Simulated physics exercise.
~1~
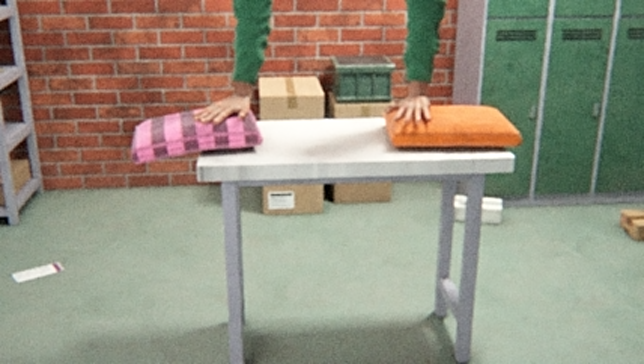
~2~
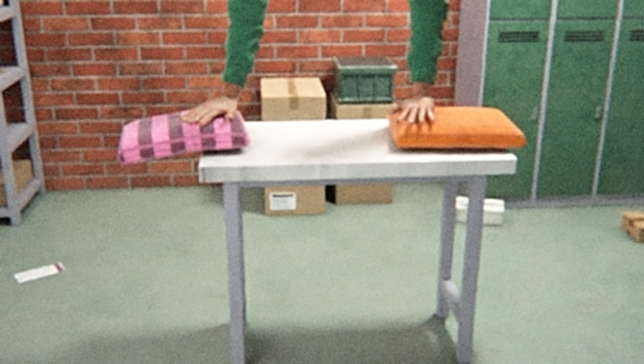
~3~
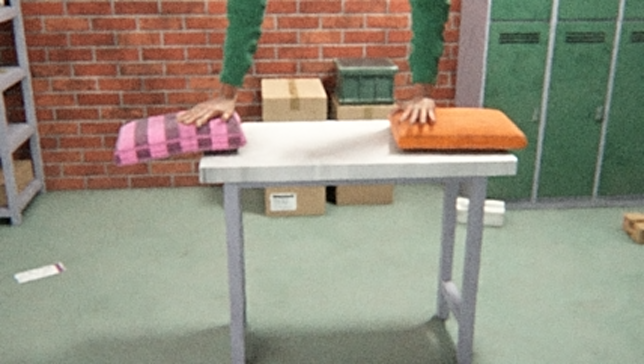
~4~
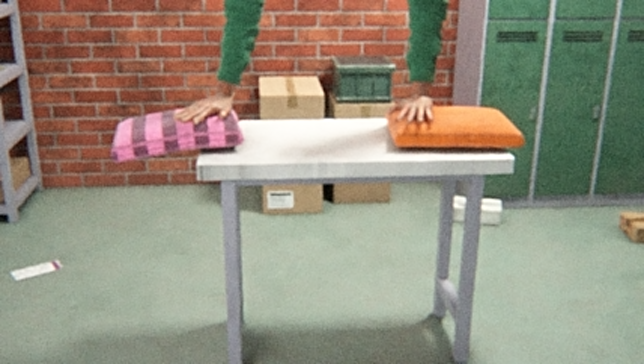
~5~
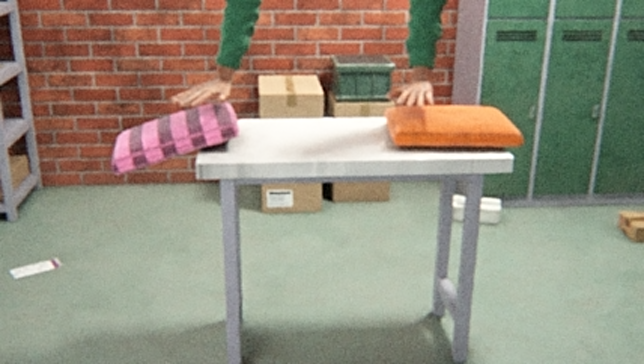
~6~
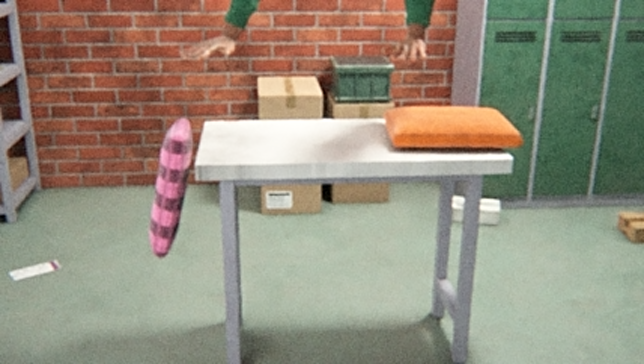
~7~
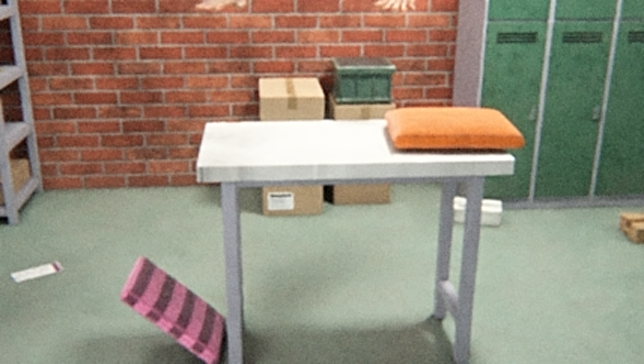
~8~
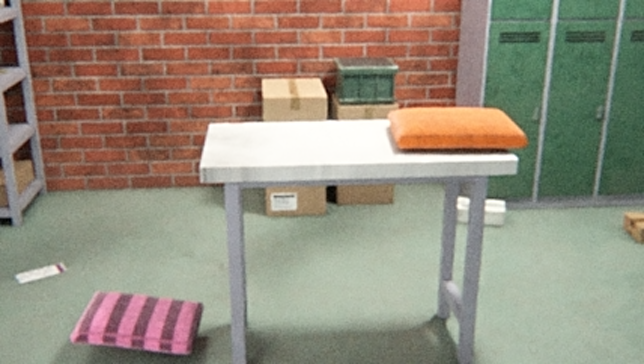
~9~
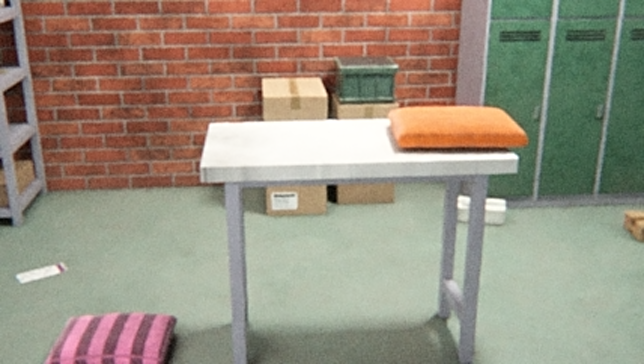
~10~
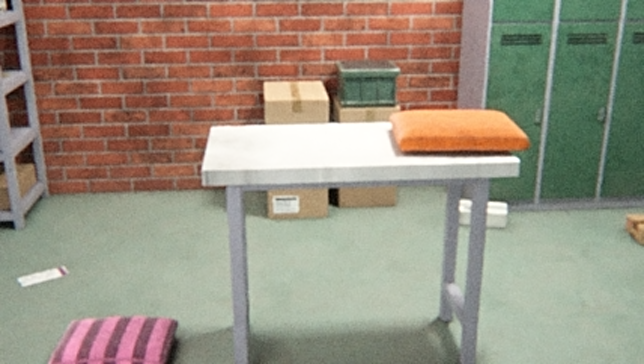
A pink checked pillow tipped off the left end of a white table after two green-sleeved hands edged it outward and lifted away, then tumbled to the floor and settled at the lower left, while the orange pillow stayed on the right.
